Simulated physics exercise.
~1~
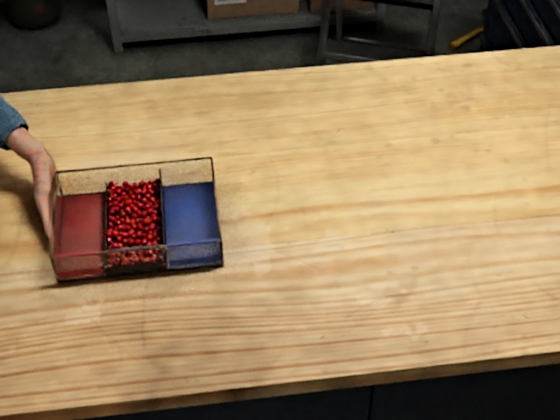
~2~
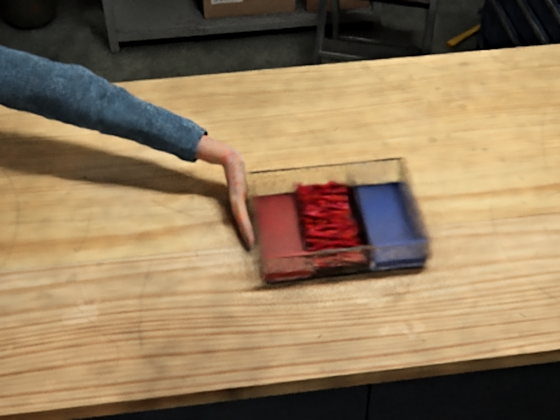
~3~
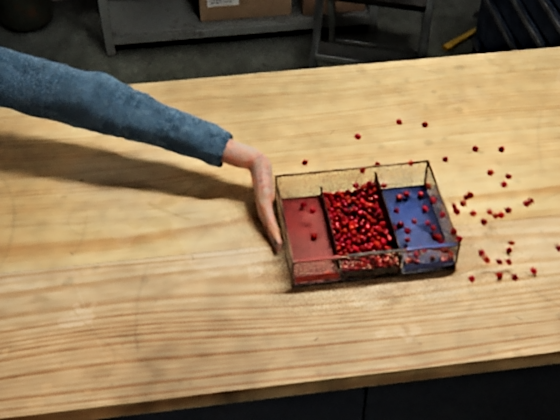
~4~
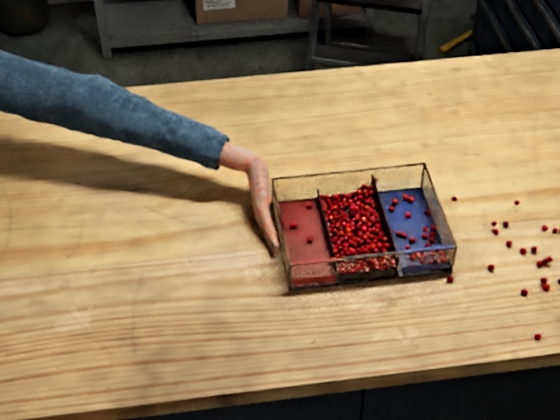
A pale wooden workbench in a dim workshop is seen from above at an angle, with shelving behind it. Near its left side sits a clear-walled tray split into three compartments, red on the left, a black one heaped with small red cranberries in the middle, and blue on the right. A hand in a blue sleeve pushes the tray quickly to the right, then stops it. Cranberries fly up and forward, some into the blue compartment and others past the tray. Most stay in the middle, while some lie in the blue section and others are scattered across the wood to the right.
